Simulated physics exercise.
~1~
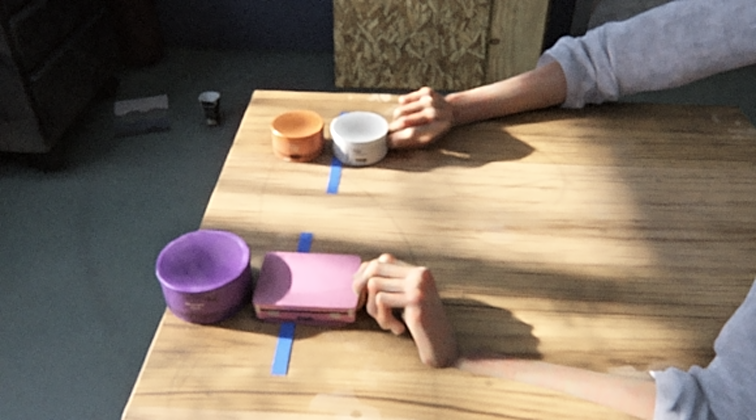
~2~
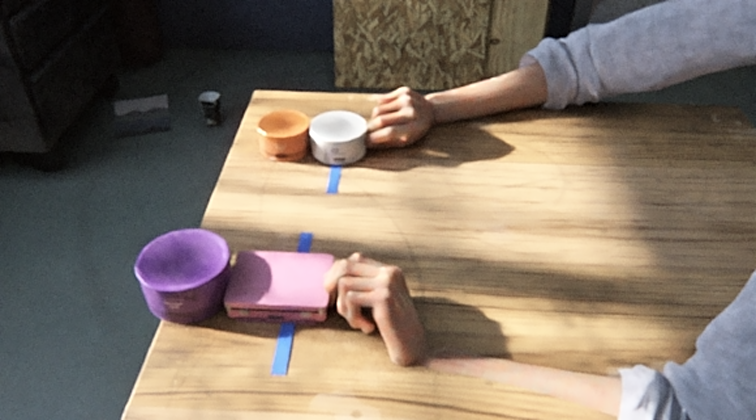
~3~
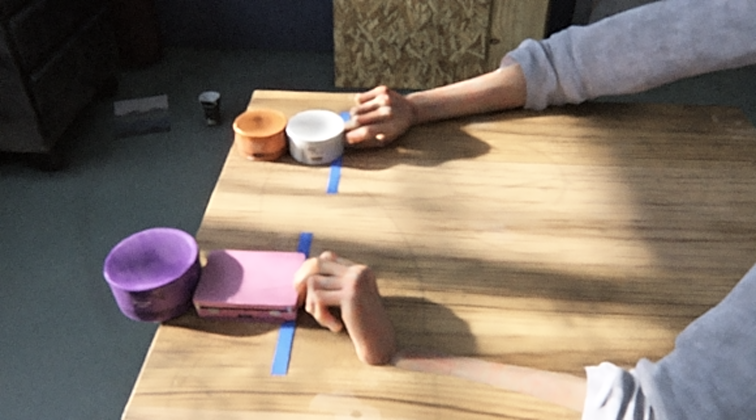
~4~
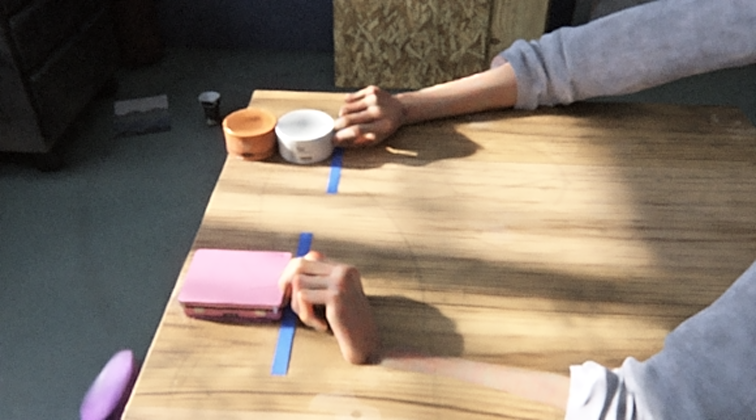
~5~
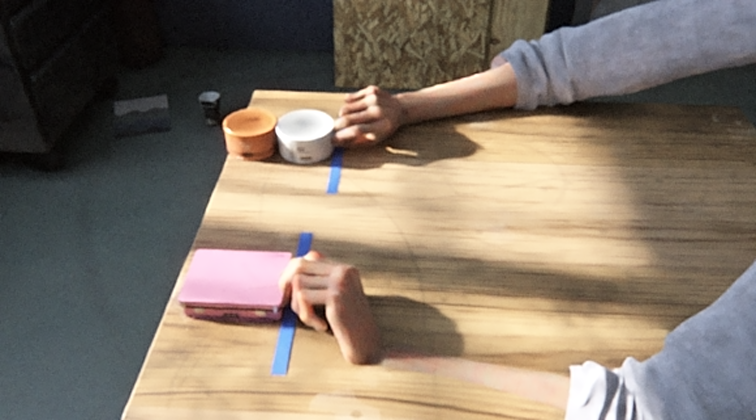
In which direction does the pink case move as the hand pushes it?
The pink case moves to the left, toward the edge of the table.
